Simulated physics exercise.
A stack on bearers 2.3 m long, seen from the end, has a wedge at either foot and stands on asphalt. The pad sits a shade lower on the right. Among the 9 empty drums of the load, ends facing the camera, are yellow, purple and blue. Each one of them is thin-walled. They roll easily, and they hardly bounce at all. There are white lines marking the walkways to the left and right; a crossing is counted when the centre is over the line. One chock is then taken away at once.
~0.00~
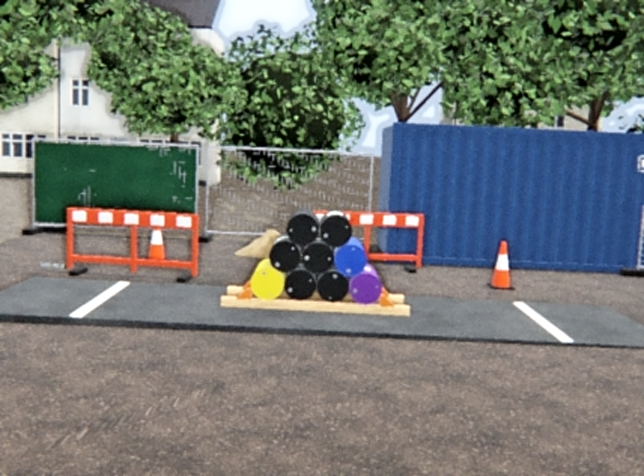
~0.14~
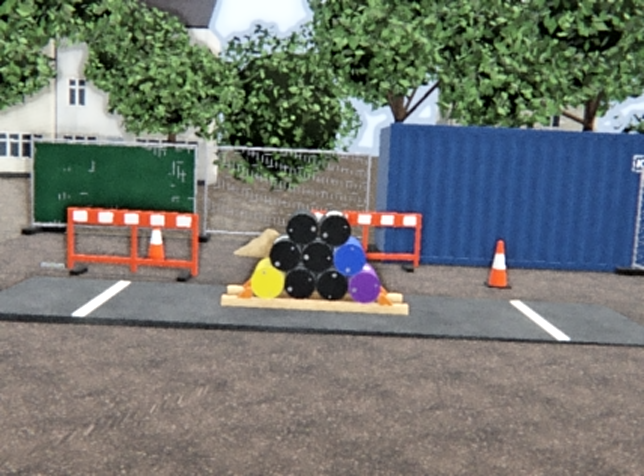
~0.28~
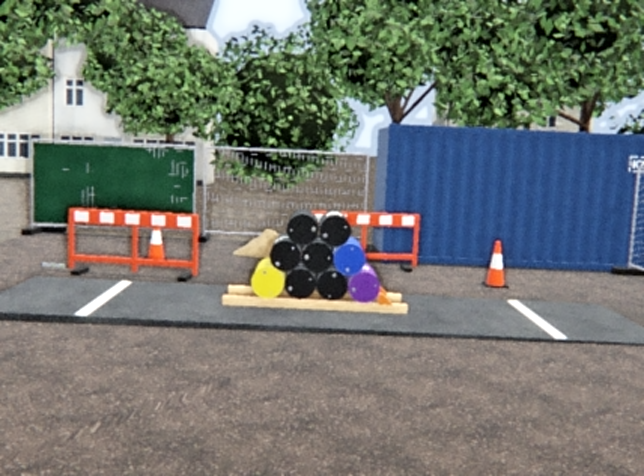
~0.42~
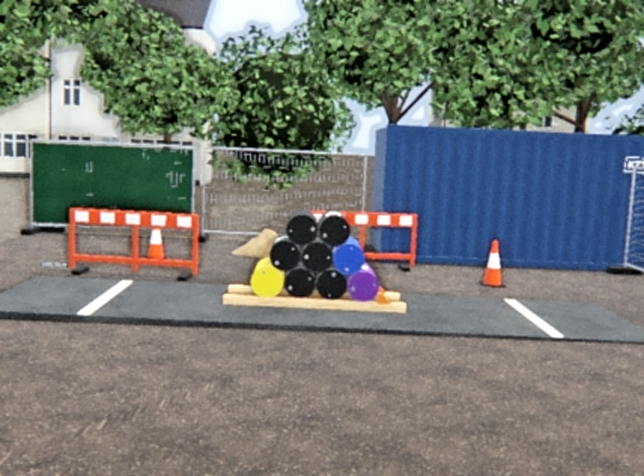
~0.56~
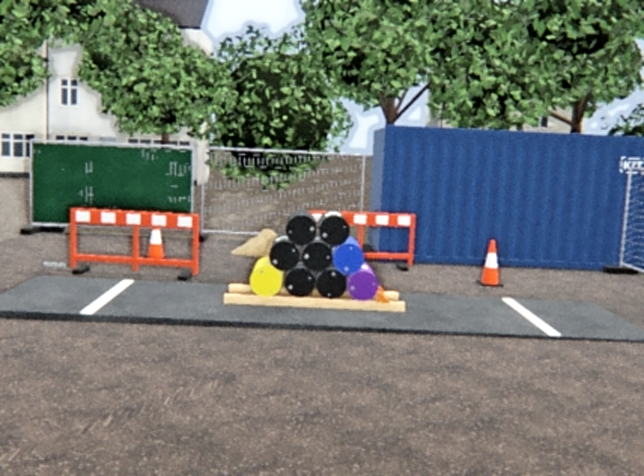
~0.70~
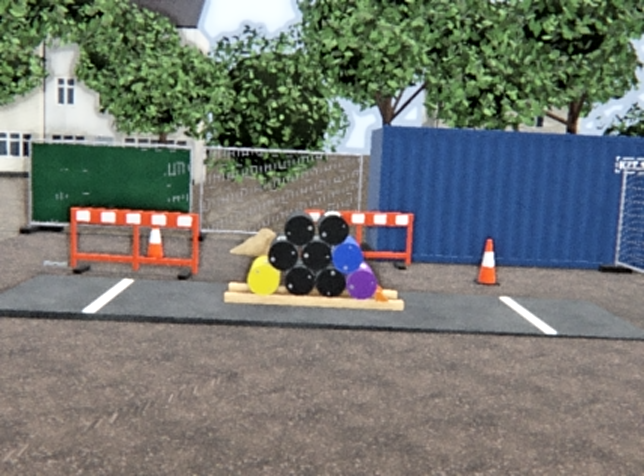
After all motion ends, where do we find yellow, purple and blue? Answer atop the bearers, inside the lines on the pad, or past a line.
Yellow: Past a line; purple: Atop the bearers; blue: Atop the bearers.
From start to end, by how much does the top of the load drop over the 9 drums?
About 35 cm.
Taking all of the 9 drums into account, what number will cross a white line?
Tally: 2.
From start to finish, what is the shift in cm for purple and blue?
Purple 0, blue 0.
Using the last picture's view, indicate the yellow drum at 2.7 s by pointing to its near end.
I'd point to somewhere near (158, 284).
After 1.6 s, yellow is off the bearers, 145 cm short of the left line, rolling left; purple is on the bearers, 55 cm from the bearers' right end; blue is up on others, 75 cm from the bearers' right end; 0 over a line so far.
After 2.7 s, yellow is off the bearers, 65 cm short of the left line, rolling left; blue is up on others, 75 cm from the bearers' right end, rolling right; no change for purple; 0 over a line so far.
After 4.0 s, yellow is past the left line; blue is up on others, 75 cm from the bearers' right end; no change for purple; 1 over a line so far.
At rest (7.5 s), yellow is past the left line; purple is on the bearers, 55 cm from the bearers' right end; blue is up on others, 75 cm from the bearers' right end; 2 over a line so far.
